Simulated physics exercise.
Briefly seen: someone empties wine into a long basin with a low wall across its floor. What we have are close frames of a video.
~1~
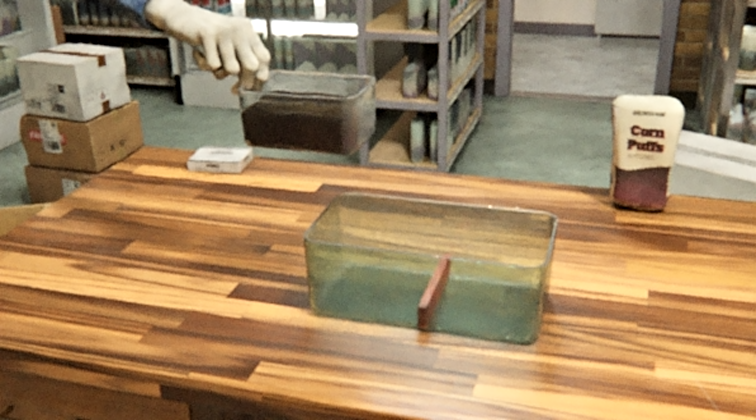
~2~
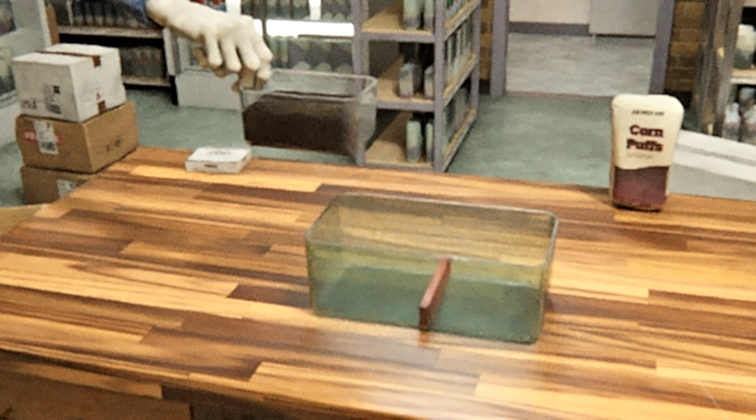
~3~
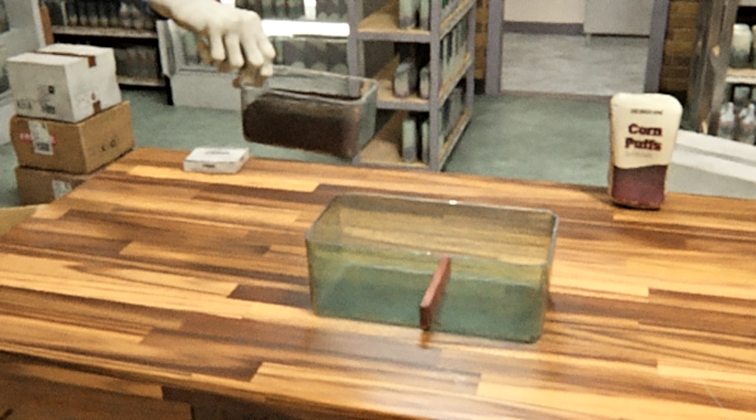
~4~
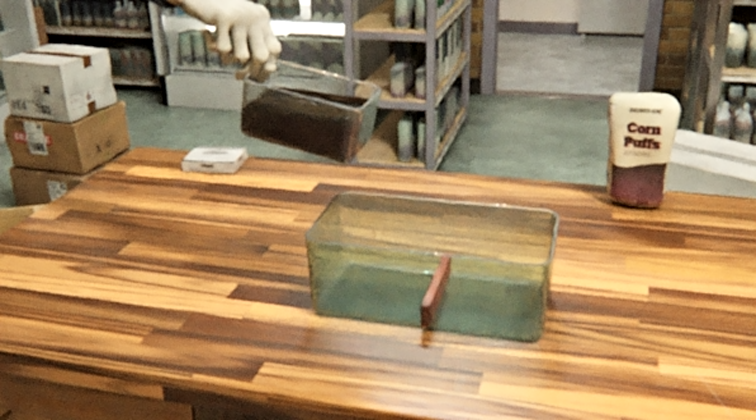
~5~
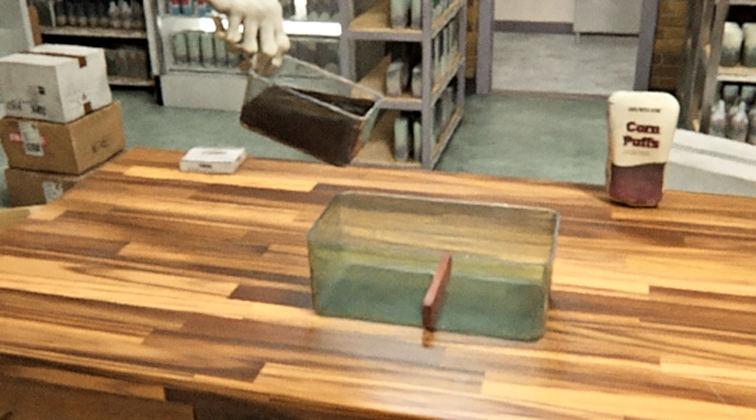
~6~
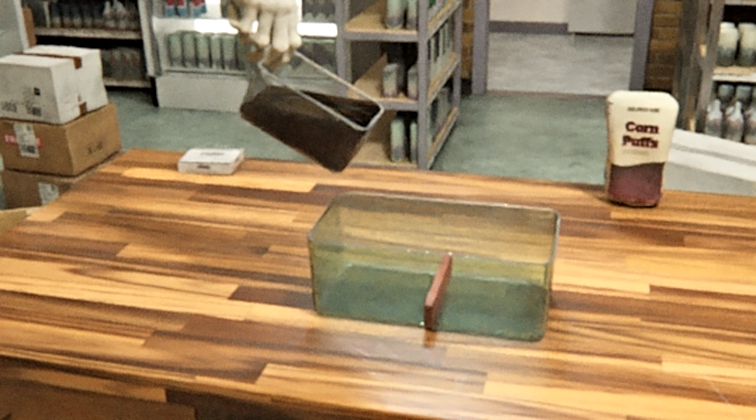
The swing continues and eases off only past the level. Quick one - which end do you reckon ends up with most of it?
You'll see the biggest pool sitting over to the left once it stops.
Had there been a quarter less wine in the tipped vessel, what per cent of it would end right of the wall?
It would be somewhere near 10 %.
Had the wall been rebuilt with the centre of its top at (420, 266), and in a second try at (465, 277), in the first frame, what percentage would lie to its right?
First try around 35 percent; second try around 5 percent.
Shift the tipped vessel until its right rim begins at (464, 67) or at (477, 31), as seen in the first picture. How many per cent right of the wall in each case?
Near 80 in a hundred first, near 65 in a hundred second.
A moment on, the tilt is 82° and 31 per cent is still to pour, 24 is left of the wall and 0 right of it.
Next, the tilt is 94° and 12 per cent is still to pour, 75 is left of the wall and 8 right of it.
Then the tilt is 94° and 4 per cent is still to pour, 77 is left of the wall and 13 right of it.
Later the tilt is 94° and 2 per cent is still to pour, 81 is left of the wall and 14 right of it.
Finally, 82 per cent lies left of the wall, 14 right of it and 3 outside.
